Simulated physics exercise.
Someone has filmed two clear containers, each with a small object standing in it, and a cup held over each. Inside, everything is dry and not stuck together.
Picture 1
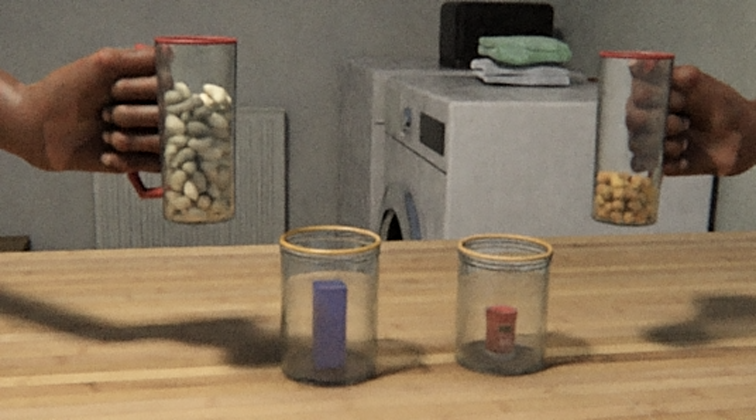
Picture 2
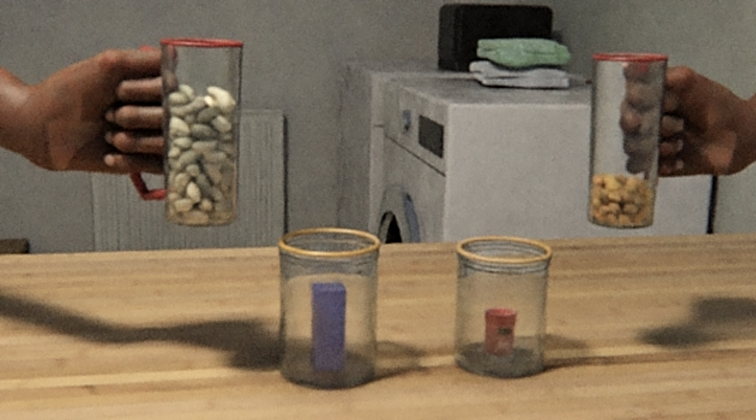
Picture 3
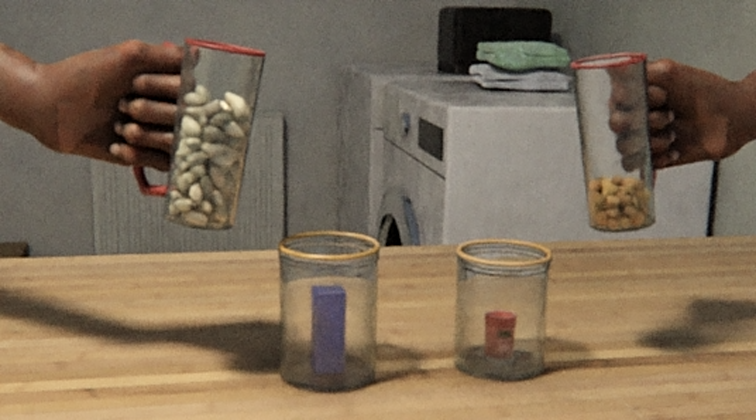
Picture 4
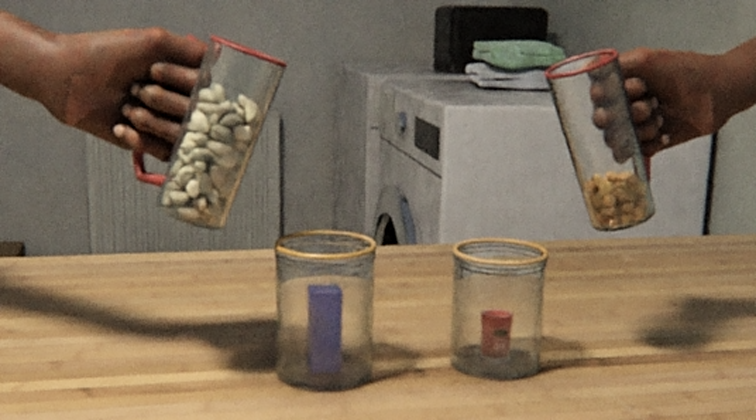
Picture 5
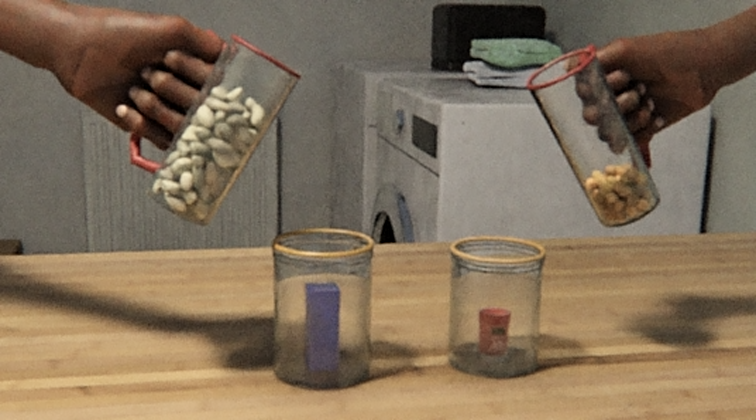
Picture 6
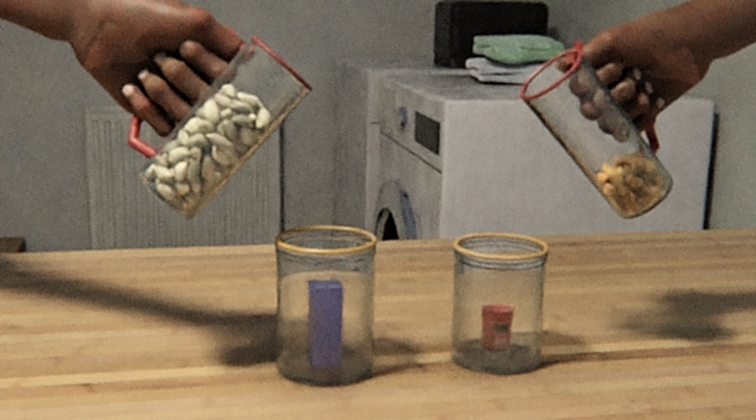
Above two jars on a wooden table, two hands tilt cups of beans and chickpeas inward.
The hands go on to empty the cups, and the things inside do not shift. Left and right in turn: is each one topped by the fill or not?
Left thing - not topped, right thing - not topped.
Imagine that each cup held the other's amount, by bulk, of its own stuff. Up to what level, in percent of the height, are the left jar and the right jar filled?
About 20 left, 65 right.
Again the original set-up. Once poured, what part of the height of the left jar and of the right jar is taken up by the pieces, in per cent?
I'd put the left at close to 65 and the right at close to 35.
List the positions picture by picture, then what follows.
The first frame shows small block in the left jar (329, 322), reaching well over half way up; left cup (198, 130), three quarters full of white beans; small tin in the right jar (501, 330), reaching about a third of the way up; right cup (630, 138), a quarter full of dried chickpeas.
The second frame shows left cup (202, 132), upright; right cup (625, 141), upright.
The third frame shows left cup (212, 135), tipped 10°; right cup (616, 143), tipped 10°.
The fourth frame shows left cup (219, 134), tipped 20°; right cup (603, 142), tipped 20°.
The fifth frame shows left cup (221, 133), tipped 31°; right cup (596, 141), tipped 31°.
The sixth frame shows small block in the left jar (325, 322); left cup (224, 130), tipped 42°; small tin in the right jar (497, 329); right cup (599, 137), tipped 42°.
Then, 0.63 s later than the last frame, left jar empty, all of its cupful still in the cup; right jar empty, all of its cupful still in the cup.
Then, 1.19 s later than the last frame, left jar nearly empty, nearly all of its cupful still in the cup; right jar nearly empty, nearly all of its cupful still in the cup.
Then, 1.66 s later than the last frame, left jar a third full, none of its cupful still in the cup; right jar nearly empty, none of its cupful still in the cup.
When it is over, left jar two thirds full (surface near (326, 283)), nothing beside it; right jar a third full (surface near (497, 318)), nothing beside it; the left thing is still showing; the right thing is still showing.
